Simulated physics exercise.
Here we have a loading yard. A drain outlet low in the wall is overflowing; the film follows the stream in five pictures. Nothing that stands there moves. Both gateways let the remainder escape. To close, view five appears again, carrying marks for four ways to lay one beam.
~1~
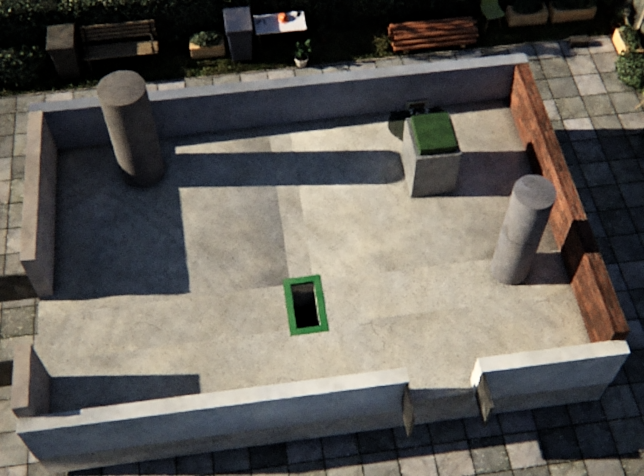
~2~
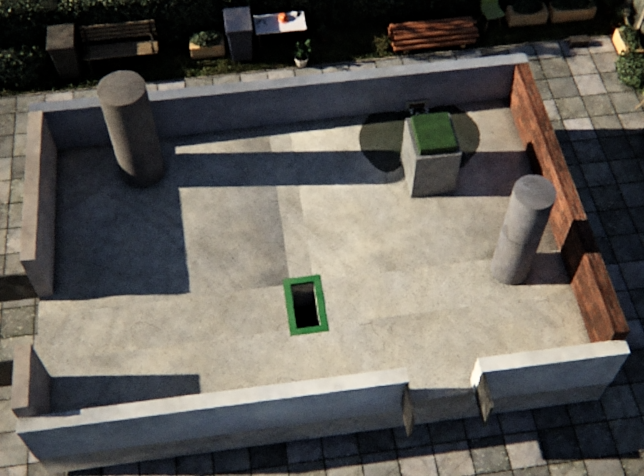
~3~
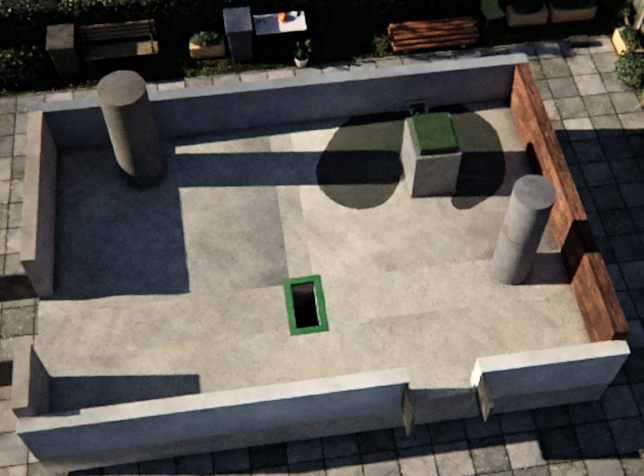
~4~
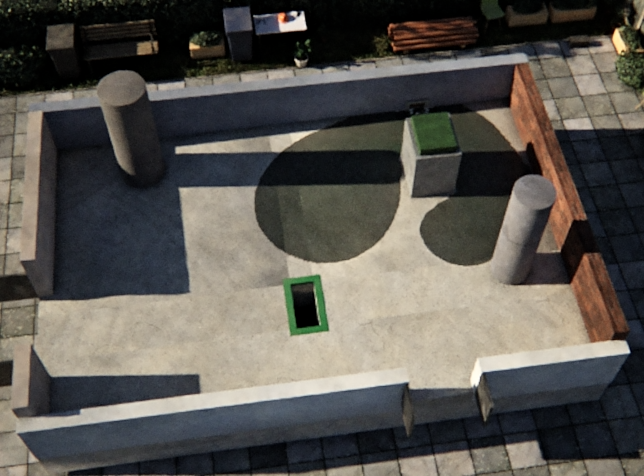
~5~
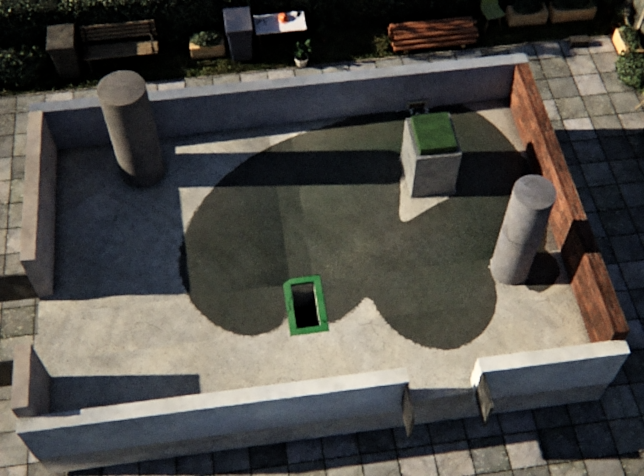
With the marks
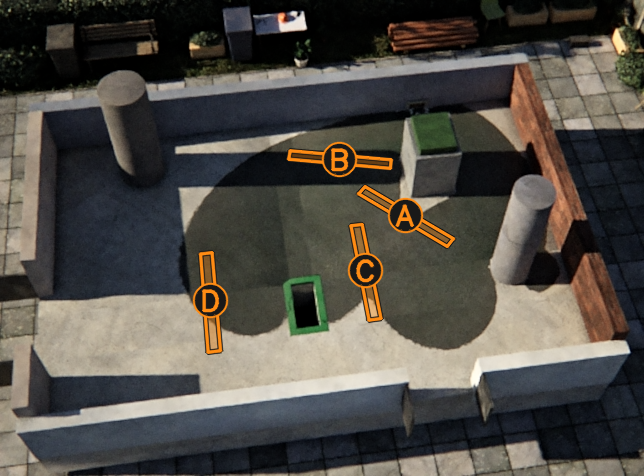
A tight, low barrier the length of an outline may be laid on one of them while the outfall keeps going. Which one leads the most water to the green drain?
Take D.
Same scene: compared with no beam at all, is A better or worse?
Worse.
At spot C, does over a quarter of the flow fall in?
No.
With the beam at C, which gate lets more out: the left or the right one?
The left one.
On the marked copy, A from (361, 190) to (450, 242); B from (289, 154) to (390, 164); C from (375, 319) to (356, 225); D from (214, 351) to (206, 253).
With A, about 9 % of the stream runs into the green drain, about 86 % out by the gates.
With B, about 11 % of the stream runs into the green drain, about 81 % out by the gates.
With C, about 11 % of the stream runs into the green drain, about 85 % out by the gates.
With D, about 18 % of the stream runs into the green drain, about 76 % out by the gates.
